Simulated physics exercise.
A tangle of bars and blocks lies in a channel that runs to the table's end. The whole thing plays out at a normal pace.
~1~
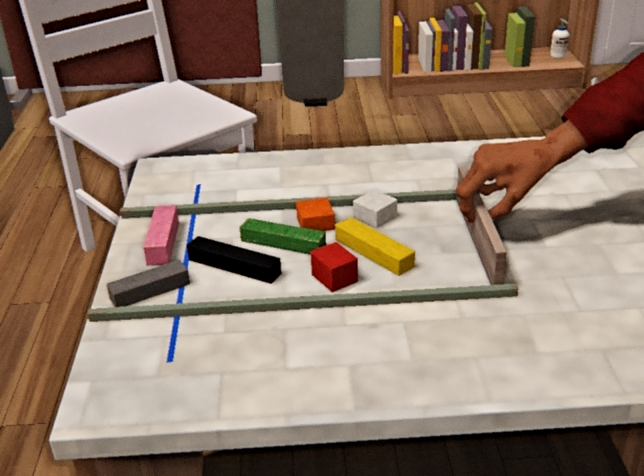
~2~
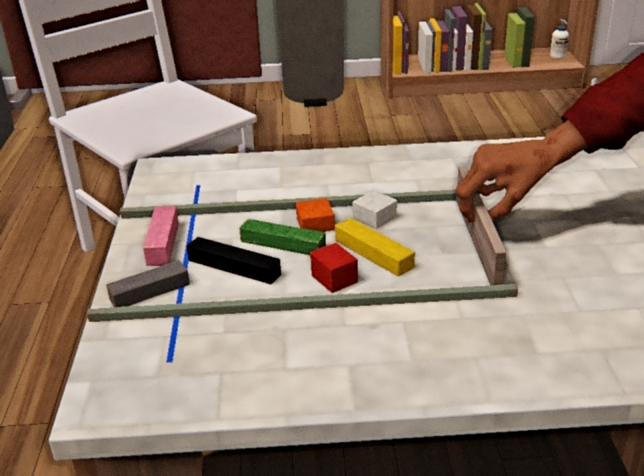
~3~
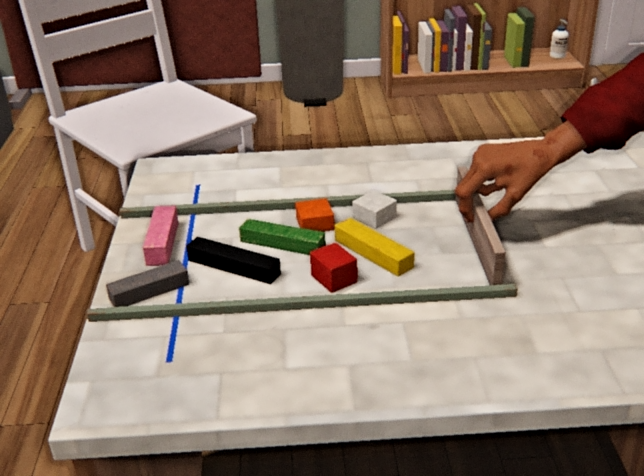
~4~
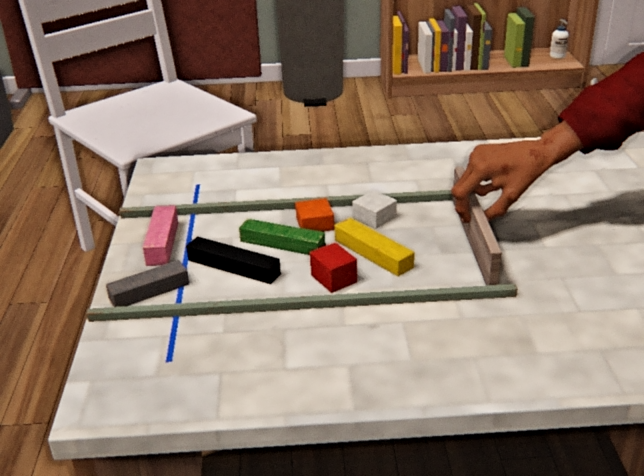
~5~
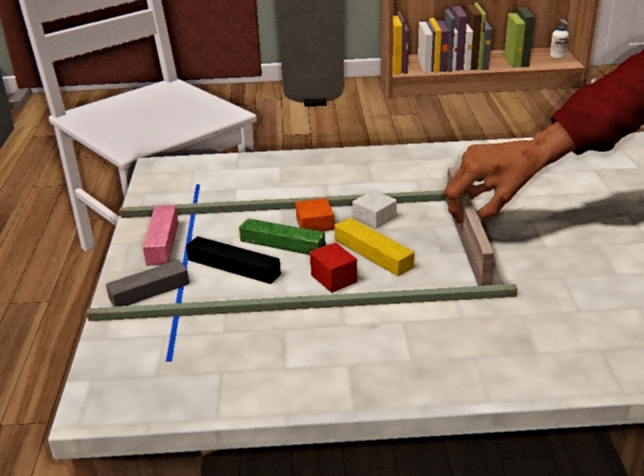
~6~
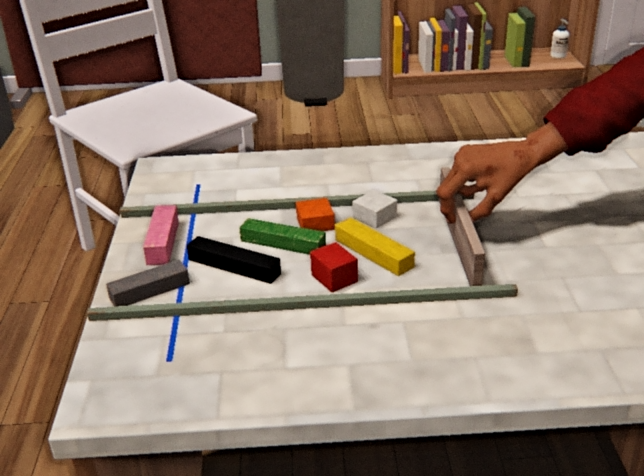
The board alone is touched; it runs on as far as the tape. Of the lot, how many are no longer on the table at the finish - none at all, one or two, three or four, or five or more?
By the finish, one or two are off it.
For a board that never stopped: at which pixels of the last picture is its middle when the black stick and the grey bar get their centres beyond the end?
The middle is at (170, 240) when it's the black stick, and at (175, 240) when it's the grey bar.
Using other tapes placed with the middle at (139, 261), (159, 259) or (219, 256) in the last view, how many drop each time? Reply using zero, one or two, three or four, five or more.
In order of the places: More than four; three to four; zero.
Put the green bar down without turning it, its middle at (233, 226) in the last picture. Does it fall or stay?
It stays put.
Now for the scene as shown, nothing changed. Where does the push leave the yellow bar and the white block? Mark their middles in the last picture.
In the last picture the yellow bar sits around (174, 252) and the white block around (176, 215).
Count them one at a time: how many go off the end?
I count 1 in all.
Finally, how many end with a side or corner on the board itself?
Total: 3.
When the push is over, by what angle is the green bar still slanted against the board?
Somewhere near 45 degrees, I'd say.
Early on, none off yet; grey bar at rest near (149, 284); pink bar at rest near (162, 234); black stick at rest near (233, 259).
A while later, none off yet; grey bar at rest near (149, 284); pink bar moving near (157, 234); black stick travelled a little near (204, 256).
Further along, none off yet; grey bar moving near (138, 287); pink bar travelled a little near (120, 233); black stick travelled about its own width near (162, 255).
Finally, the number that fall off is one or two; lost, pink bar.
